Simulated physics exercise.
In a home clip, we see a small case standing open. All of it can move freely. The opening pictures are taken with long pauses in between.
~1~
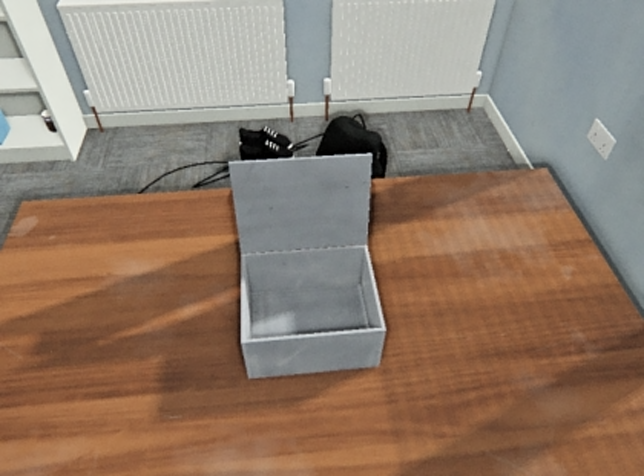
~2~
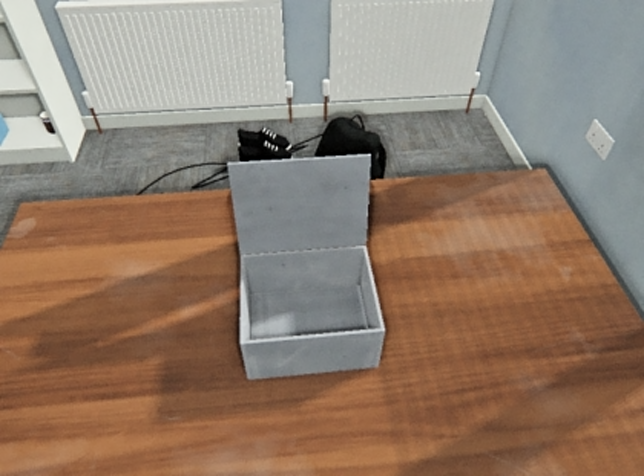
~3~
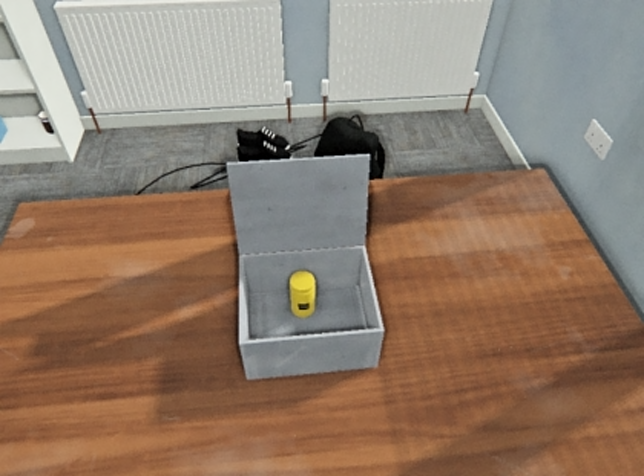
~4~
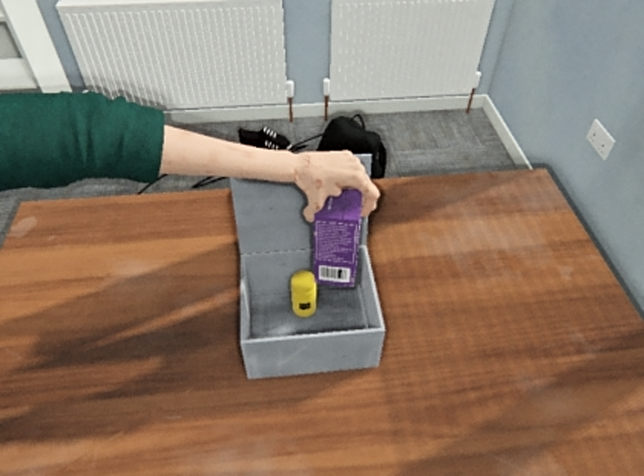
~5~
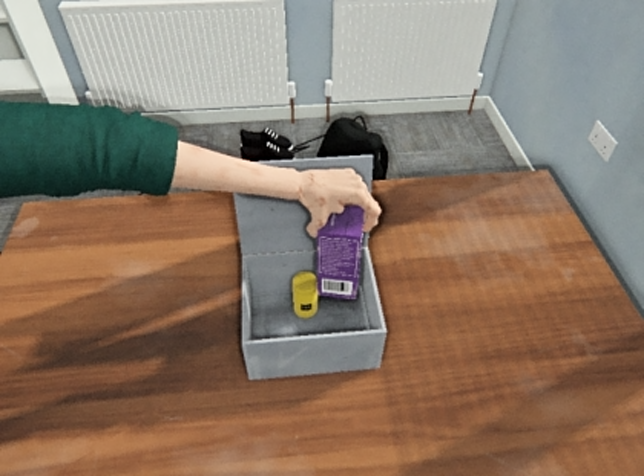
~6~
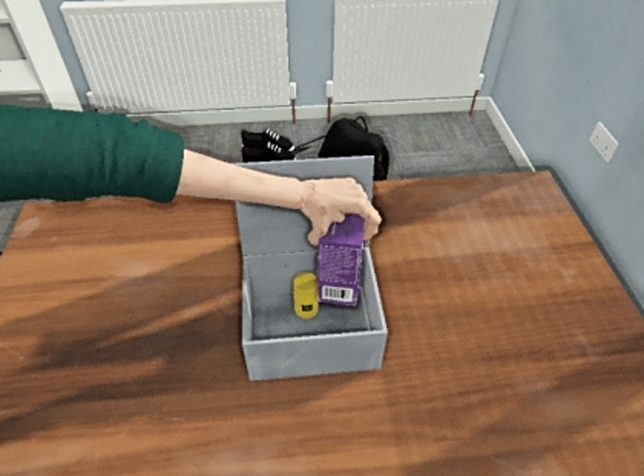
The video shows an open grey box on a wooden table, empty at first, then with a yellow shaker inside. A hand in a green sleeve reaches from the left and lowers a purple carton into the box beside it.
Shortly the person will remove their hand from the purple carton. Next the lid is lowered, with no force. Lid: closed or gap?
Gap remains.
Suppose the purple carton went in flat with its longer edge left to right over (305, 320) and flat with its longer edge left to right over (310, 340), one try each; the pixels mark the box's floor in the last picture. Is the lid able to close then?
On the first try the lid goes all the way down, and on the second it goes all the way down.
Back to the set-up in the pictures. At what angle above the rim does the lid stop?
Roughly 55°.
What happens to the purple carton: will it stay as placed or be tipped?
Observation: The purple carton keeps the set orientation.
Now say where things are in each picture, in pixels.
In the first frame, the last thing is not in view yet.
In the second frame, the last thing is not in view yet.
In the third frame, the last thing is not in view yet; yellow shaker (303, 295).
The fourth frame shows on its way; purple carton (338, 238); yellow shaker (304, 294).
The fifth frame shows on its way; purple carton (340, 252); yellow shaker (305, 295).
The sixth frame shows put in, still held; purple carton (341, 260); yellow shaker (306, 296).
Then, 0.30 s after the last picture, purple carton slid about its own width near (339, 289).
Then, 1.30 s after the last picture, lid 79° above the rim; purple carton slid about its own width near (339, 292).
Then, 2.70 s after the last picture, lid 57° above the rim; purple carton slid about its own width near (338, 292).
At rest, lid 54° above the rim; moved from the start, purple carton; yellow shaker in place. Seen from the same camera at the end, purple carton near (338, 293).
